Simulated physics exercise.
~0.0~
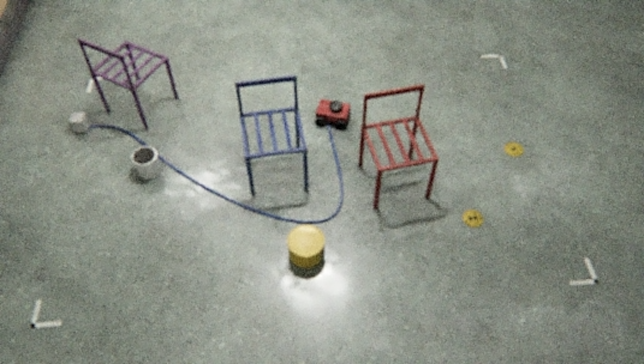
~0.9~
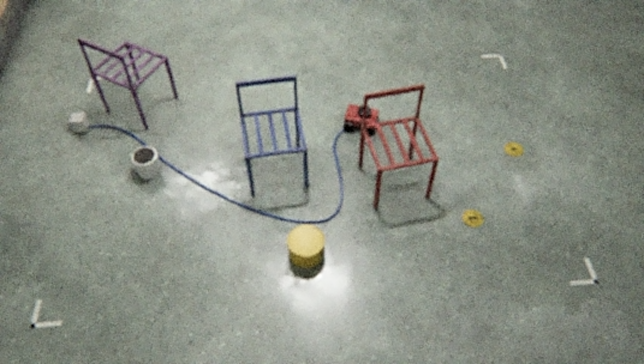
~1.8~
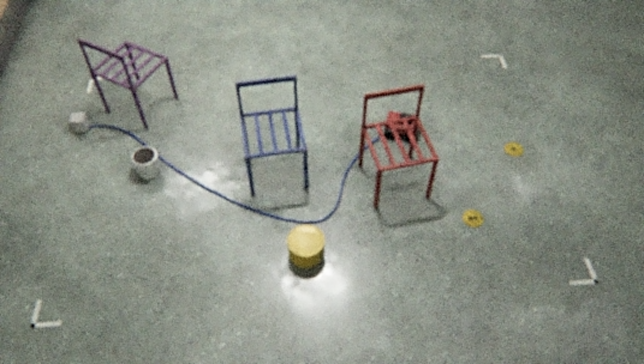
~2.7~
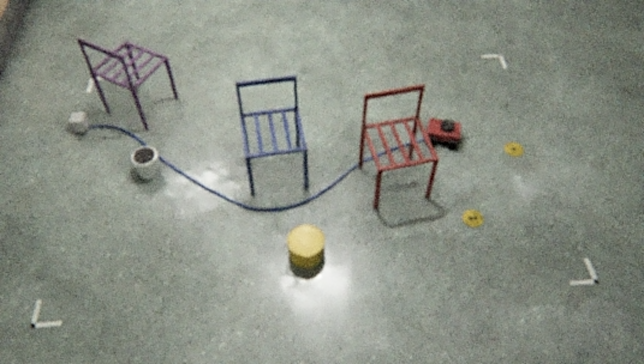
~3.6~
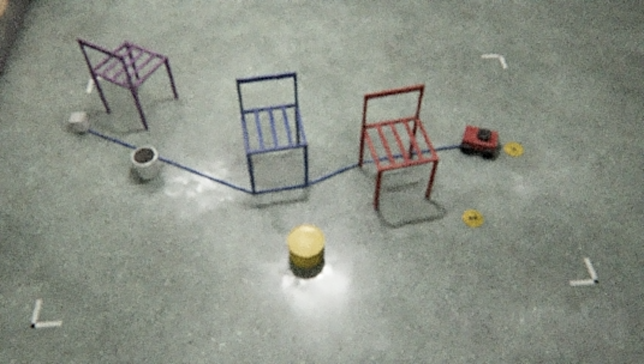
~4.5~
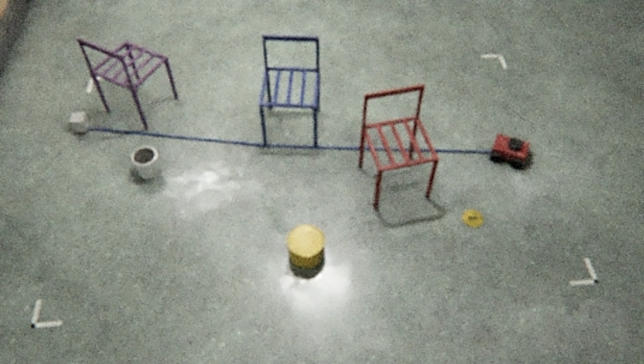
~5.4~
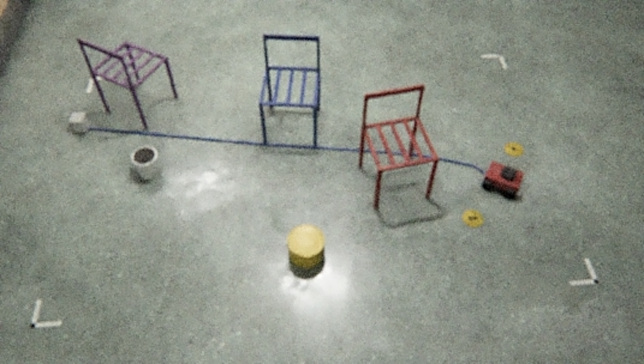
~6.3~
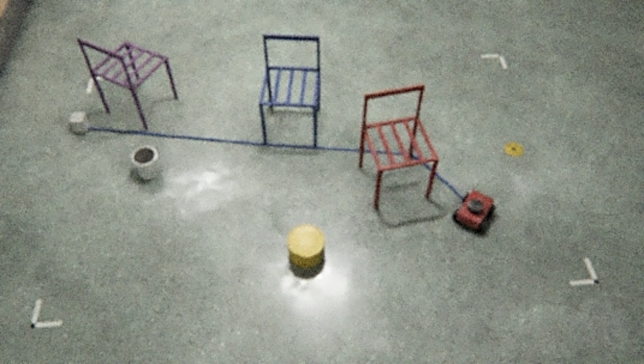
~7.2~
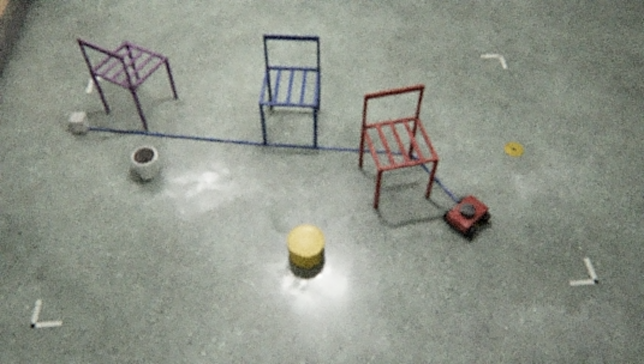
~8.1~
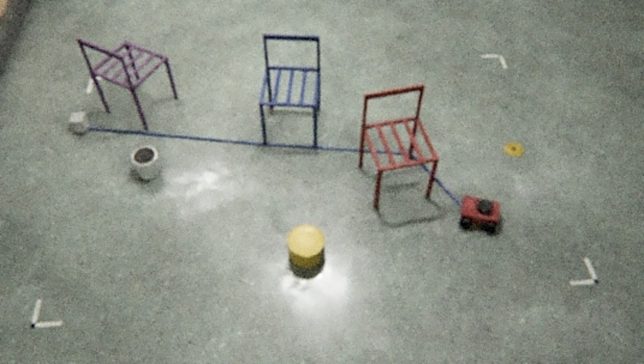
The video shows a small red cart pulling a blue cord rightward past a red chair to a yellow floor mark, the tightening cord shifting the blue chair upward; the cart then turns down toward a second mark and stops, with the other chairs, bucket and pot unmoved.
